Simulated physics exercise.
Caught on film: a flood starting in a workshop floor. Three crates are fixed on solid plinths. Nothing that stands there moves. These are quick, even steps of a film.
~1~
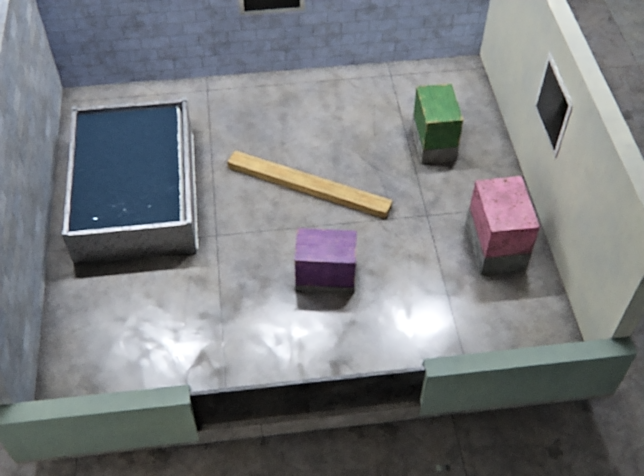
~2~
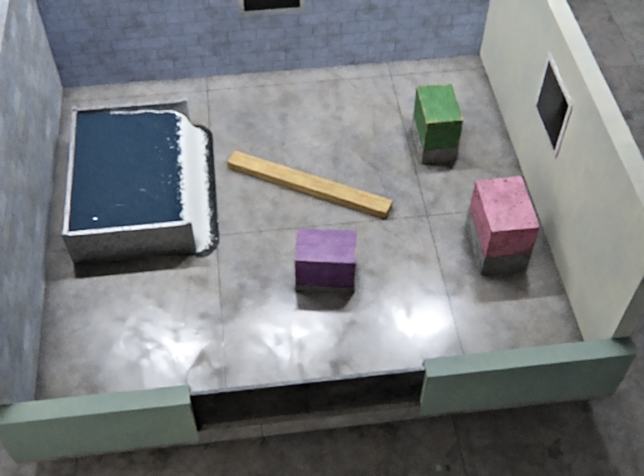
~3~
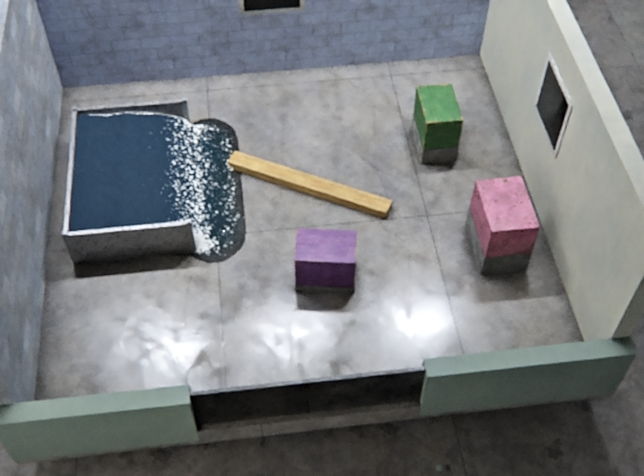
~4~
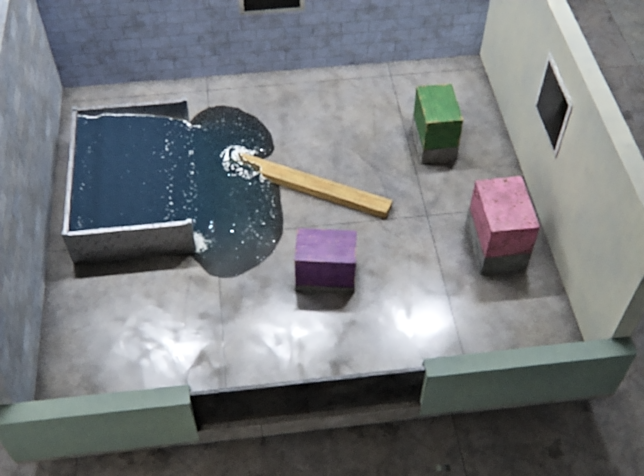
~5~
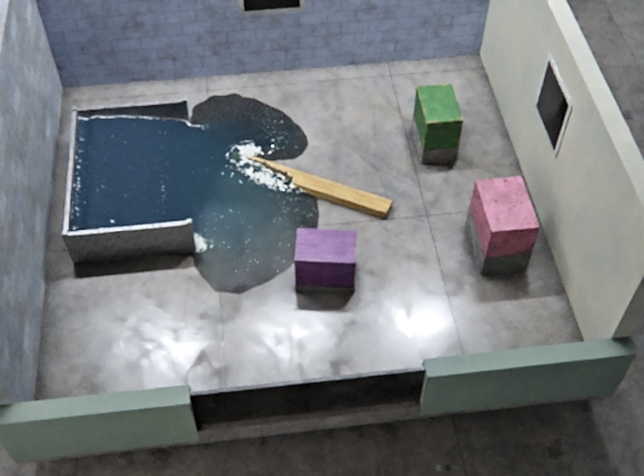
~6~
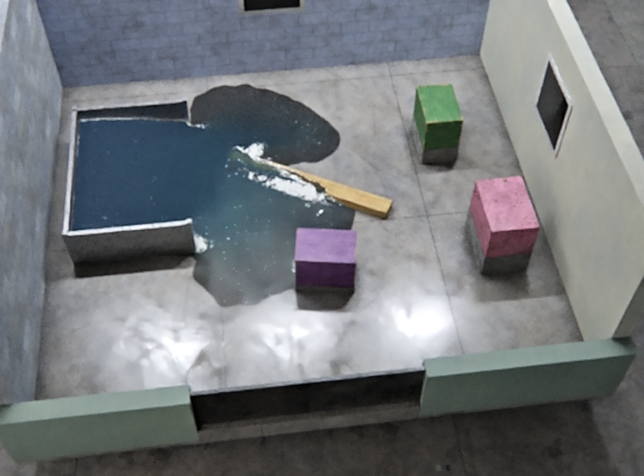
Dark blue water breaks from the right side of a grey-walled tank at the left of a workshop floor, seen from high above by a still camera. A yellow plank lies slantwise mid-floor, with a purple block below it and green and pink blocks to the right. The water spreads rightward in a widening pool, foaming along the plank, parting around it and reaching the purple block.
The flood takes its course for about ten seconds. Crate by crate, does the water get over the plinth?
One by one: The purple crate is wetted; the green crate escapes dry; the pink crate escapes dry.
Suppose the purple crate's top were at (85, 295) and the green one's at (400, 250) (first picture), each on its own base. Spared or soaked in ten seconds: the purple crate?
Purple remains dry.
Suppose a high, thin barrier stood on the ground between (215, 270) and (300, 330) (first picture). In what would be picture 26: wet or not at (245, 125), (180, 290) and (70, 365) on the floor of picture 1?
In that order: Awash, free of water, clear.
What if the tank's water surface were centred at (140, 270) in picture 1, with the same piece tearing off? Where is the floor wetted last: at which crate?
Last comes the green-painted one.
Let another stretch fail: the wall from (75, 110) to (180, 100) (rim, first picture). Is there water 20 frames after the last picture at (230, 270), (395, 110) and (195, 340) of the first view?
In turn: No water, covered, not flooded.
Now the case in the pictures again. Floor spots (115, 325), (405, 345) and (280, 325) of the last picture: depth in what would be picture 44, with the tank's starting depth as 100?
In that order: 0, 8 and 8 per cent.
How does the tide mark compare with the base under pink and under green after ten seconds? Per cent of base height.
In turn 70 and 60 per cent.
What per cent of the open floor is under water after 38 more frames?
I make it 80 per cent.
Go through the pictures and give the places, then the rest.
The first picture shows the water tank at (130, 167) is whole and still.
In the second picture, water pours out at (188, 180) and has run to (198, 254).
In the third picture, water pours out at (189, 181) and has run to (216, 123).
In the fourth picture, water pours out at (189, 181) and has run to (256, 259).
In the fifth picture, water pours out at (189, 181) and has run to (283, 263).
In the sixth picture, the front is at (329, 130), out from the gap at (189, 182).
A moment on, water covers 35 % of the floor; the purple crate water round its plinth, the green crate water round its plinth, the pink crate water round its plinth.
Next, water covers 55 % of the floor; the purple crate water round its plinth, the green crate water round its plinth, the pink crate water round its plinth.
Then, water covers 70 % of the floor; the purple crate water round its plinth, the green crate water round its plinth, the pink crate water round its plinth.
Later, water covers 80 % of the floor; the purple crate water round its plinth, the green crate water round its plinth, the pink crate water round its plinth.
In the end, water covers 100 % of the floor; the purple crate was topped, the green crate stayed above the water, the pink crate stayed above the water.
